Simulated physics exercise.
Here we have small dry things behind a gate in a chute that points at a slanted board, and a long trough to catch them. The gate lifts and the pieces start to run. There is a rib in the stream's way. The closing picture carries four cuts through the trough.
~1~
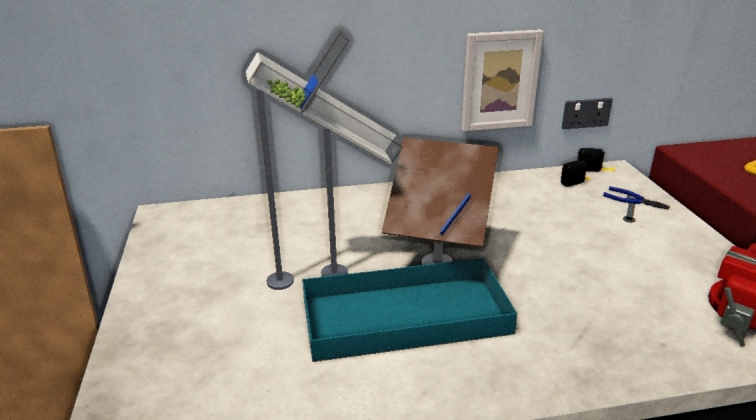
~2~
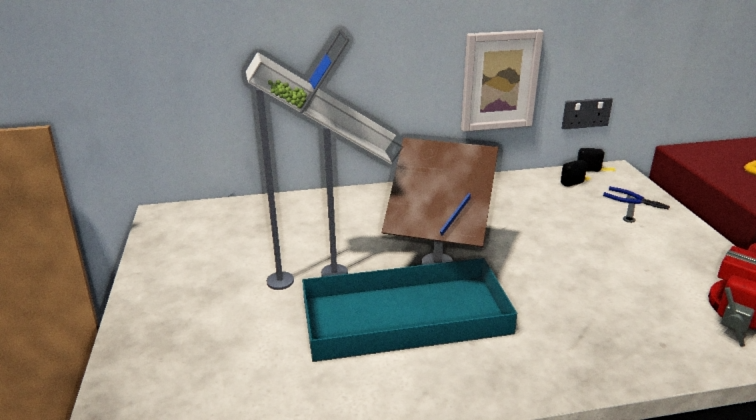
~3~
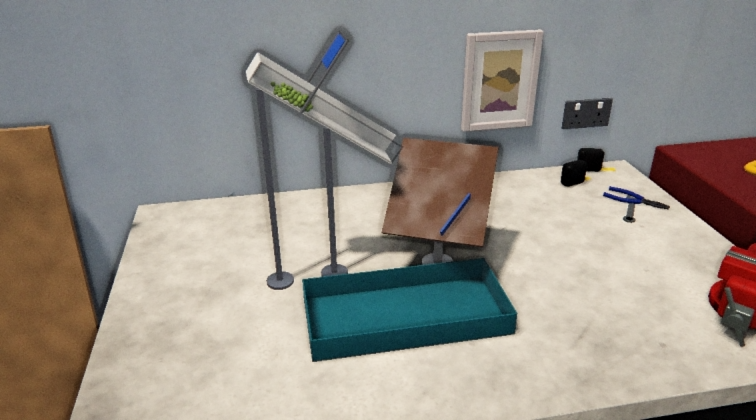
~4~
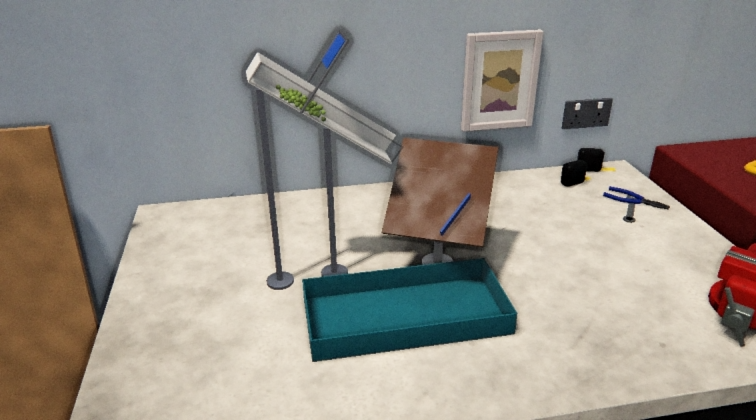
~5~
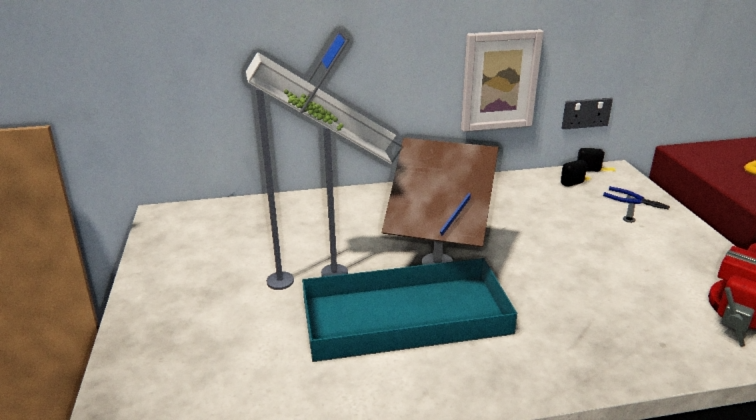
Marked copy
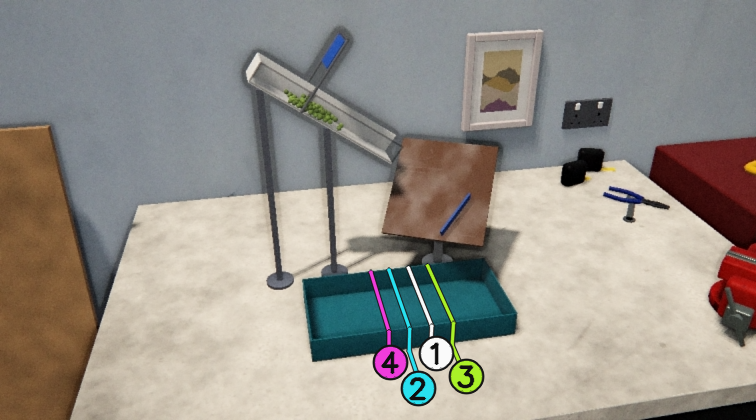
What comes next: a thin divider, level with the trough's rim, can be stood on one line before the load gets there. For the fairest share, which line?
1 works best here.
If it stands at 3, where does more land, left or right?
Left.
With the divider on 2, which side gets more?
More lands on the right.
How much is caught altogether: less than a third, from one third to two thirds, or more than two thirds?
More than two thirds.
On the marked copy, line 1 crosses the front rim at (431, 325); line 2 crosses the front rim at (409, 328); line 3 crosses the front rim at (453, 322); line 4 crosses the front rim at (388, 330).
With 1, of what is caught, roughly half on the left of the divider, roughly half on the right.
With 2, of what is caught, just a few on the left of the divider, almost all on the right.
With 3, of what is caught, almost all on the left of the divider, just a few on the right.
With 4, of what is caught, not one piece on the left of the divider, every piece on the right.
